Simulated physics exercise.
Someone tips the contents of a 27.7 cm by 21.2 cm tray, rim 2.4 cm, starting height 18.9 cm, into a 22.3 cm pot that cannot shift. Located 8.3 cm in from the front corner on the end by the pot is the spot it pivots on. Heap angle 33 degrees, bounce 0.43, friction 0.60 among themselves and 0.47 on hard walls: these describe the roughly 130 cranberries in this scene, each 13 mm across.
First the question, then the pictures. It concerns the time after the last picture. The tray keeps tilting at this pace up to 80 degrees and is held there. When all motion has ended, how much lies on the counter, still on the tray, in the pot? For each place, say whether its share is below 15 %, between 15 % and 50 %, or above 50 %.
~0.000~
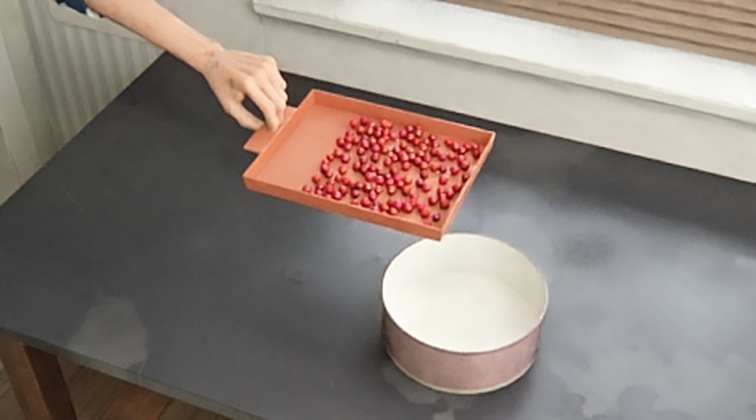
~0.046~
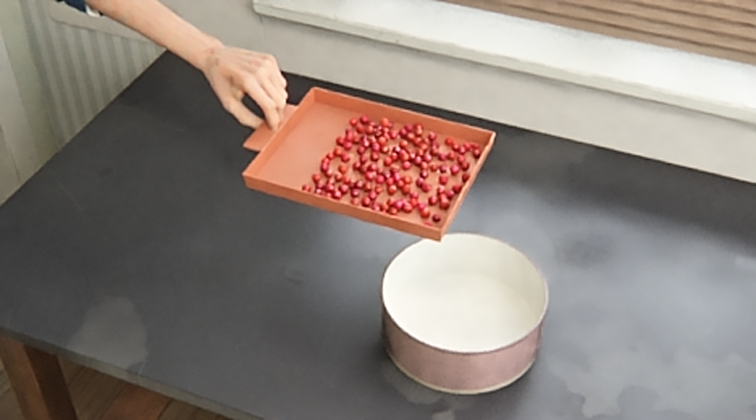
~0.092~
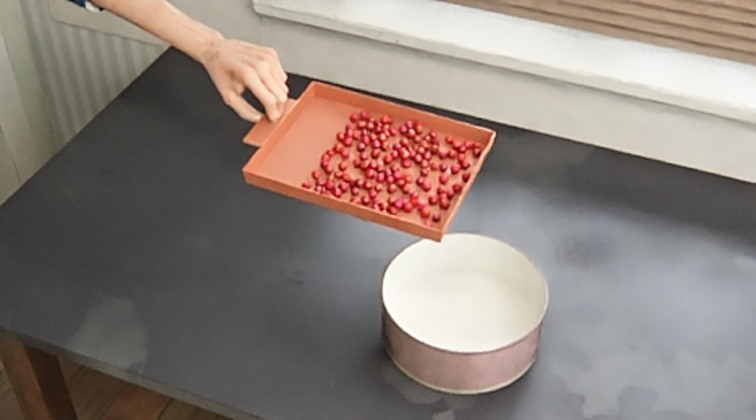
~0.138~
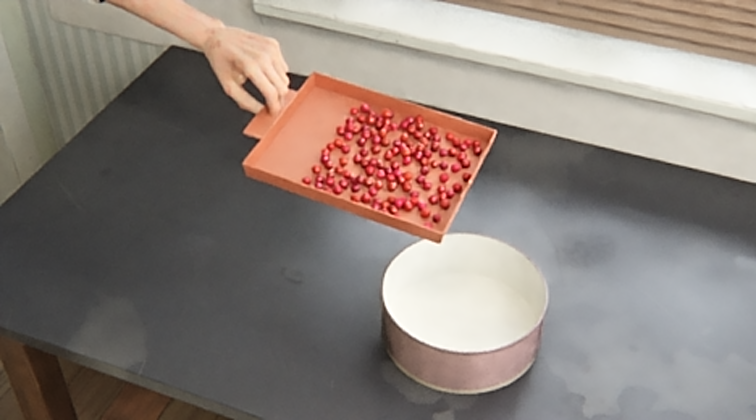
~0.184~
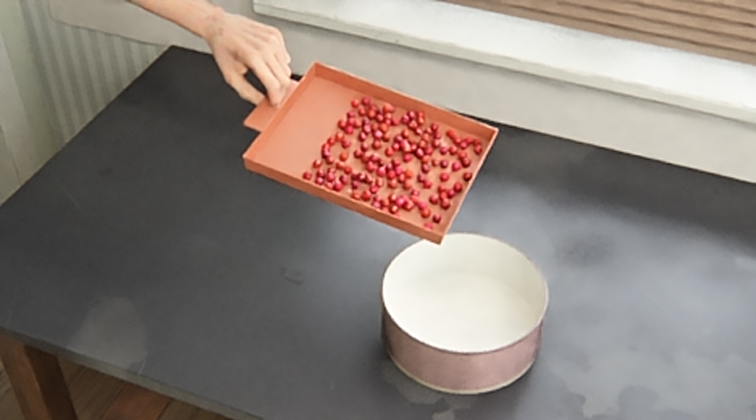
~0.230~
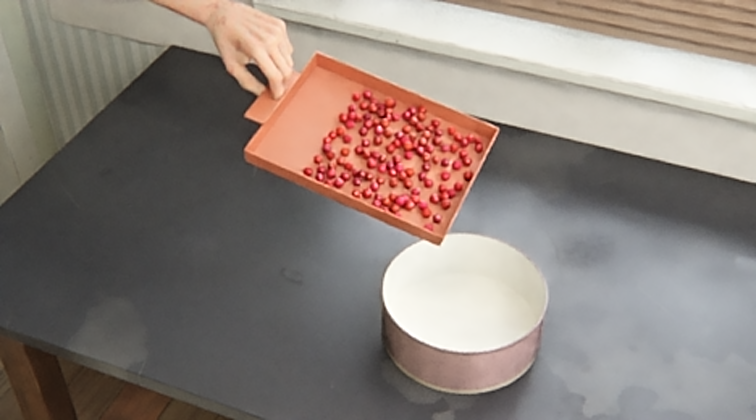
As I see it, counter: That should get only a little; tray: That should get more than half; pot: That should get only a little.
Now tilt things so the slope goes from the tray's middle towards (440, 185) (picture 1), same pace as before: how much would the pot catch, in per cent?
Something like 5 per cent of the pieces.
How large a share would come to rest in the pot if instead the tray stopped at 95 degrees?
It would land at about 95 percent.
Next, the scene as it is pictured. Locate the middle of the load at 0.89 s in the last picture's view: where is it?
The middle of the load should be near (443, 177) then.
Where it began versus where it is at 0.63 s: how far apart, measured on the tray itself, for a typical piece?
About 5 cm.
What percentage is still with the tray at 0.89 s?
Estimate: About 100 percent.
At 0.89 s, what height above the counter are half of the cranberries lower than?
Roughly 24 centimetres.
After 0.63 s, tilt 46 degrees; the tray holds 100 %, the pot 0 %.
Then, at 0.89 s, tilt 67 degrees; the tray holds 100 %, the pot 0 %.
Then, at 1.27 s, tilt 80 degrees; the tray holds 95 %, the pot 5 %.
At rest (1.6 s), counter 0 %, tray 95 %, pot 5 %.
